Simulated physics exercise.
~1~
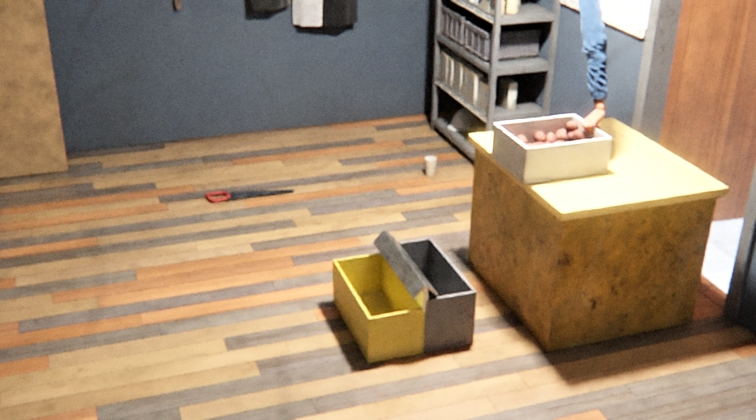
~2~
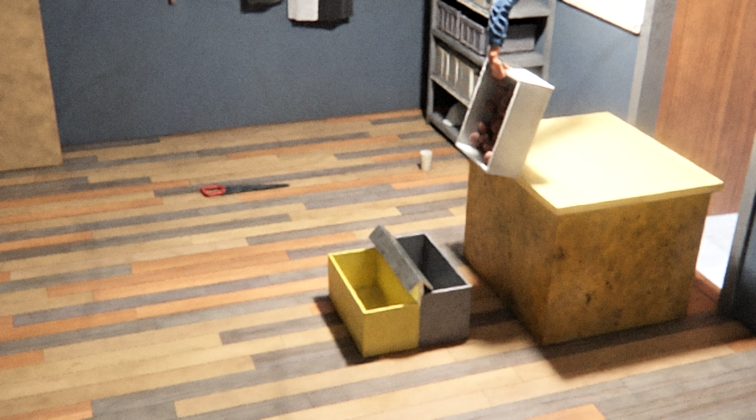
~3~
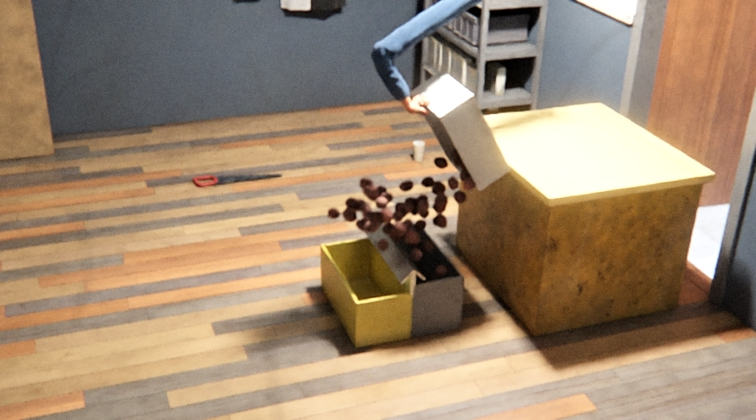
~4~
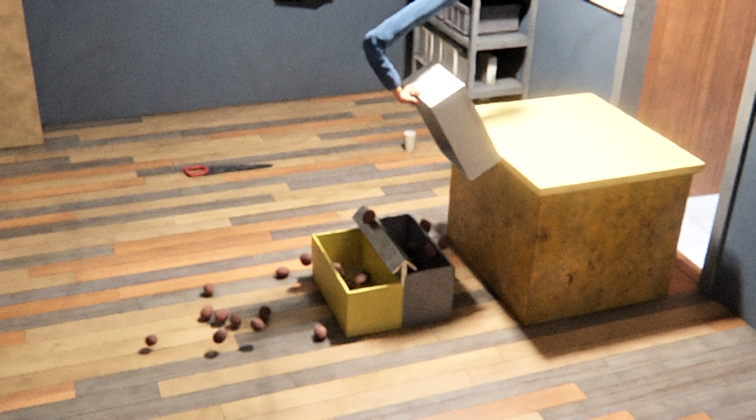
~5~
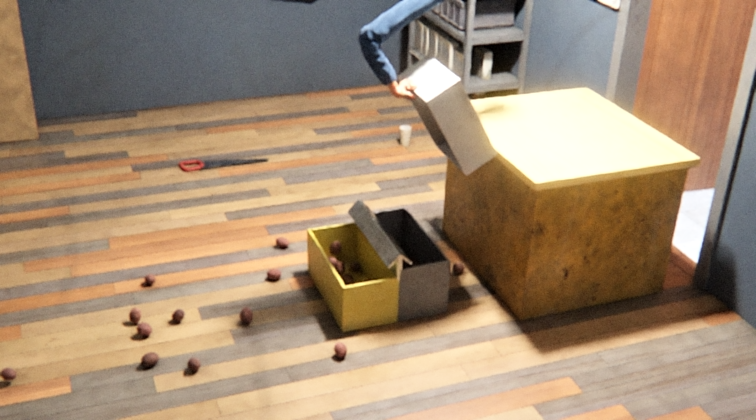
A white tote tips red potatoes into grey and yellow bins, with several scattering across the floor.
